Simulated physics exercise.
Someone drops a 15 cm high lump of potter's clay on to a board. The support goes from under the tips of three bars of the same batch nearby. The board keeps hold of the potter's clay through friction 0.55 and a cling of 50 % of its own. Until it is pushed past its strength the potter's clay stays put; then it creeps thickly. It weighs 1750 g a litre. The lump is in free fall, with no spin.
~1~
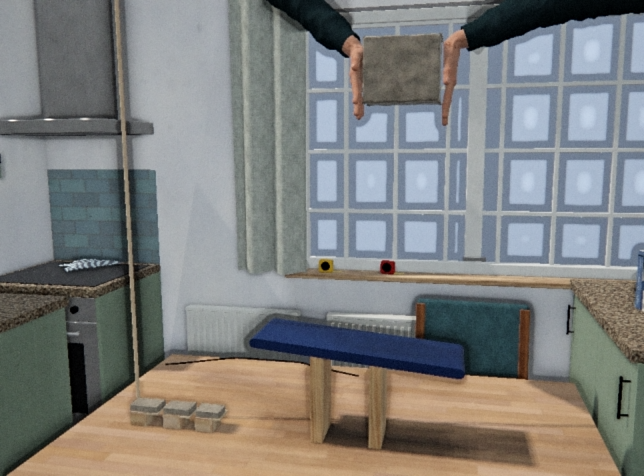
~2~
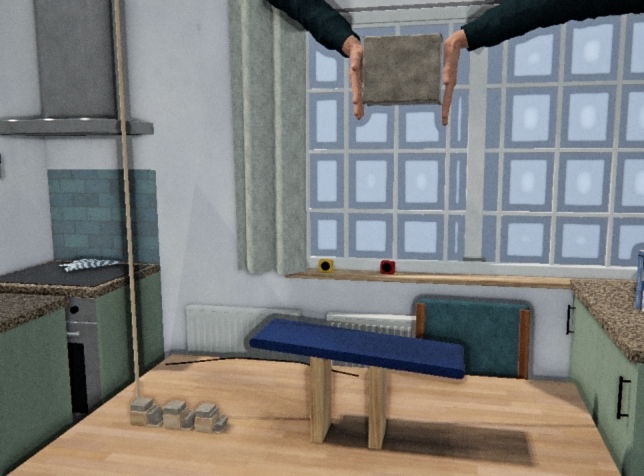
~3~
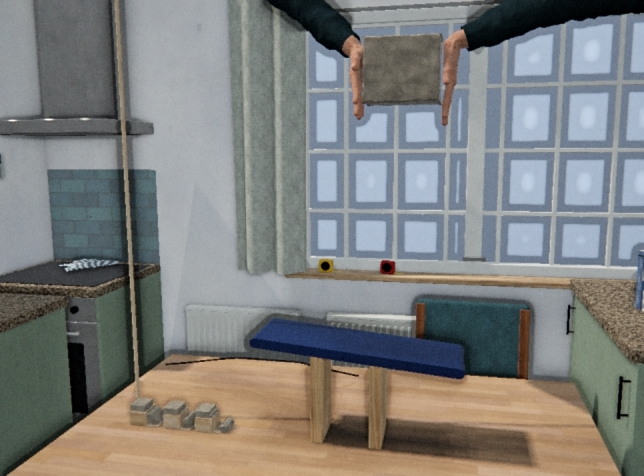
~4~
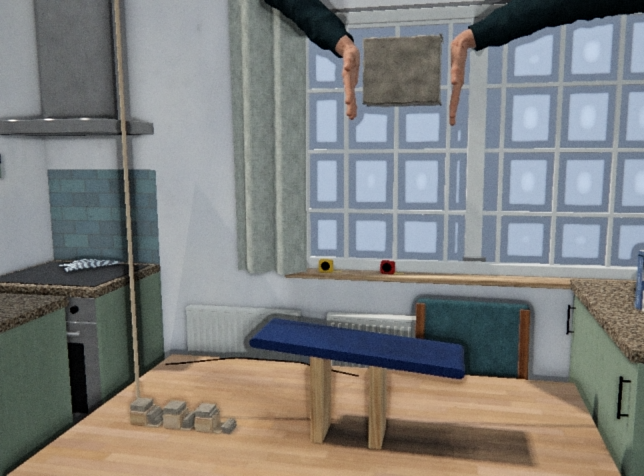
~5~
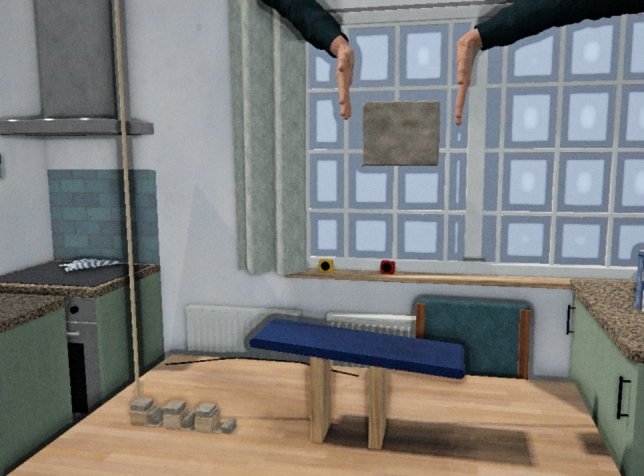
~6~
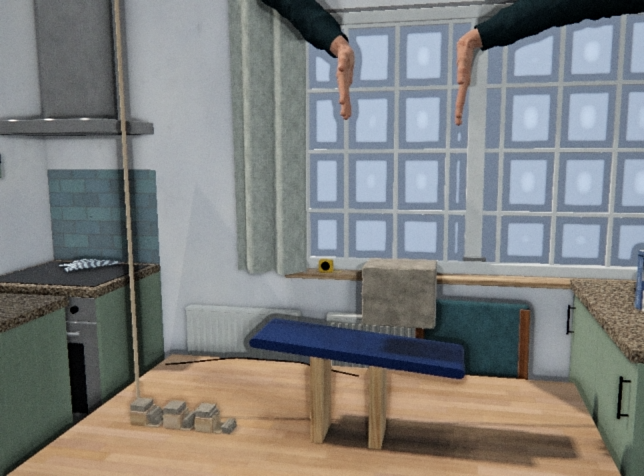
Two hands release a grey block, and it drops toward a tilted blue board.
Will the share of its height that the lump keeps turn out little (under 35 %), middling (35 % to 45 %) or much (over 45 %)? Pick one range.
It will turn out middling.
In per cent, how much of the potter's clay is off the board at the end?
Off the board: About 25 %.
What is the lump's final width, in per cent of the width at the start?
Roughly 310 %.
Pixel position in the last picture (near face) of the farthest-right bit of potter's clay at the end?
(467, 359) or thereabouts.
Then, 0.12 s after the last picture, it stands 42 % of its first height and 5 % has gone off the board.
Then, 0.25 s after the last picture, it stands 39 % of its first height and 19 % has gone off the board.
Then, 0.39 s after the last picture, it stands 39 % of its first height and 24 % has gone off the board.
Then, 0.52 s after the last picture, it stands 39 % of its first height and 25 % has gone off the board.
Then, 0.62 s after the last picture, at the end, it stands 39 % of its first height and 25 % has gone off the board.
